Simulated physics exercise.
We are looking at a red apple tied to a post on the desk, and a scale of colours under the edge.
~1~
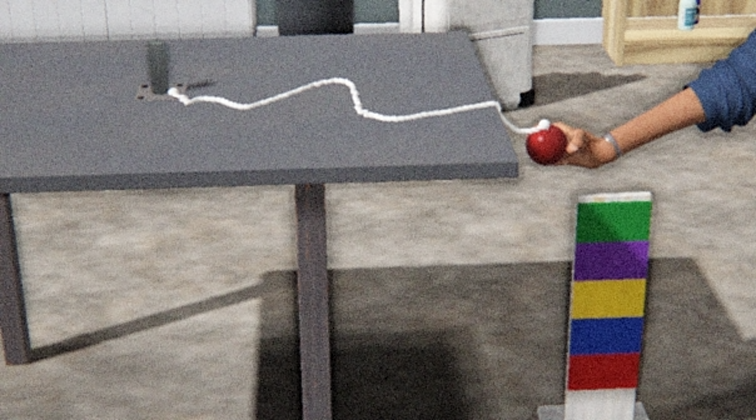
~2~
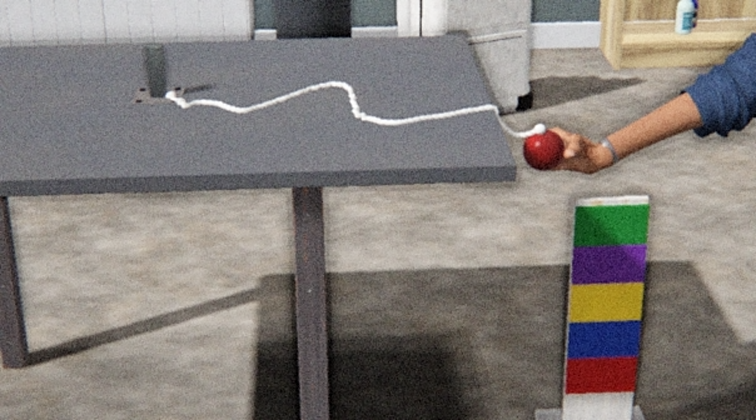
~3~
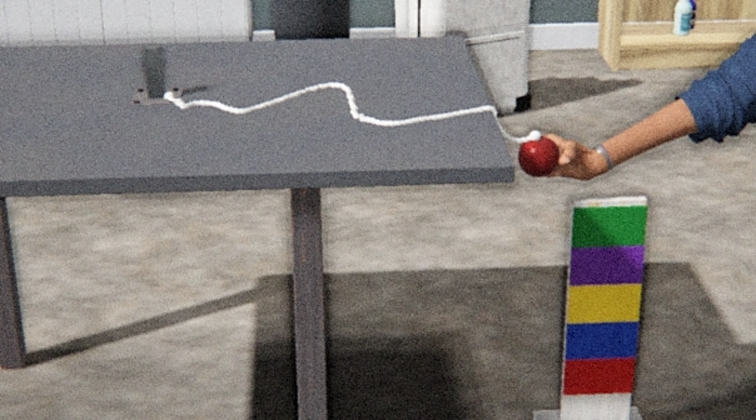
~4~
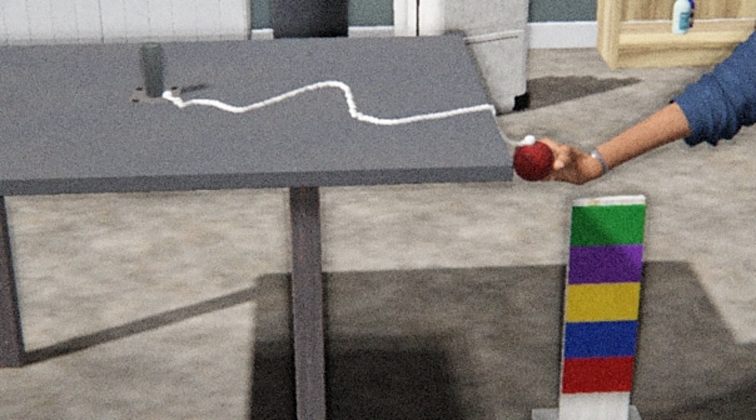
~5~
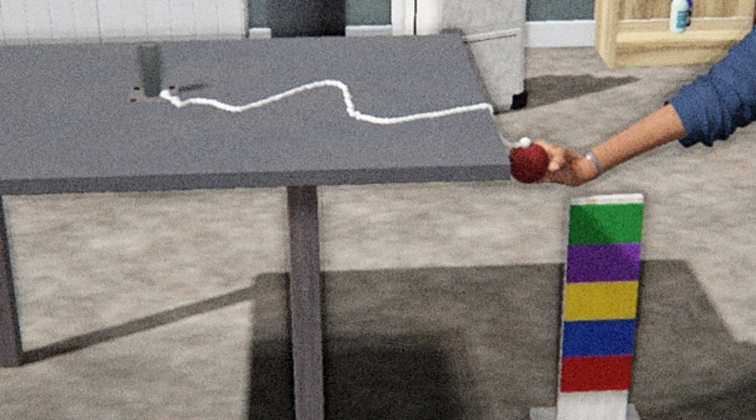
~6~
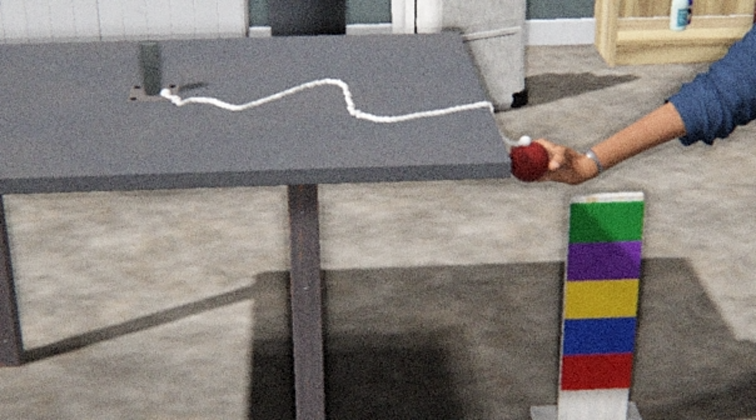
A hand holding a red ball on a white cord moves slightly left beside the desk.
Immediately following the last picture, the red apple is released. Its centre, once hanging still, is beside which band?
Beside the blue band.
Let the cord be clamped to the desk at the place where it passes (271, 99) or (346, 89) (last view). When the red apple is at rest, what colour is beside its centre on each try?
In that order: Yellow; purple.
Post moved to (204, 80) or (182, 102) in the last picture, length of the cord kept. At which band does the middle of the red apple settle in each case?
Going case by case, it's red and then red.
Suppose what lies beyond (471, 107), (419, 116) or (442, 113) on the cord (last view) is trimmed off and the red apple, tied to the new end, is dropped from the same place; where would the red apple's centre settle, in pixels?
About (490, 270) first, then about (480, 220), and finally about (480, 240).
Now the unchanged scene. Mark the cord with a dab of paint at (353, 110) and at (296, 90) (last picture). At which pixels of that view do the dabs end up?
They finish close to (487, 119) and close to (360, 96).
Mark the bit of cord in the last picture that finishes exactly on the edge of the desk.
It's the piece you see at (353, 106).
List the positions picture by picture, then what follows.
The first frame shows red apple (547, 145); green (614, 223); purple (612, 262); yellow (609, 300); blue (606, 337); red (604, 373).
The second frame shows red apple (544, 150); cord through (190, 105) (273, 103) (344, 85) (364, 116) (454, 114).
The third frame shows red apple (539, 156).
The fourth frame shows red apple (534, 161); cord through (187, 105) (270, 103) (341, 85) (361, 116) (451, 114).
The fifth frame shows red apple (529, 163).
The sixth frame shows red apple (529, 161); cord through (185, 103) (268, 100) (339, 83) (359, 113) (449, 111).
Soon after, apple near (519, 325); level with blue.
Then, apple near (451, 327); level with blue.
Further on, apple near (496, 337); level with blue.
At rest, apple near (477, 336); level with blue. Its middle rests at the blue band.
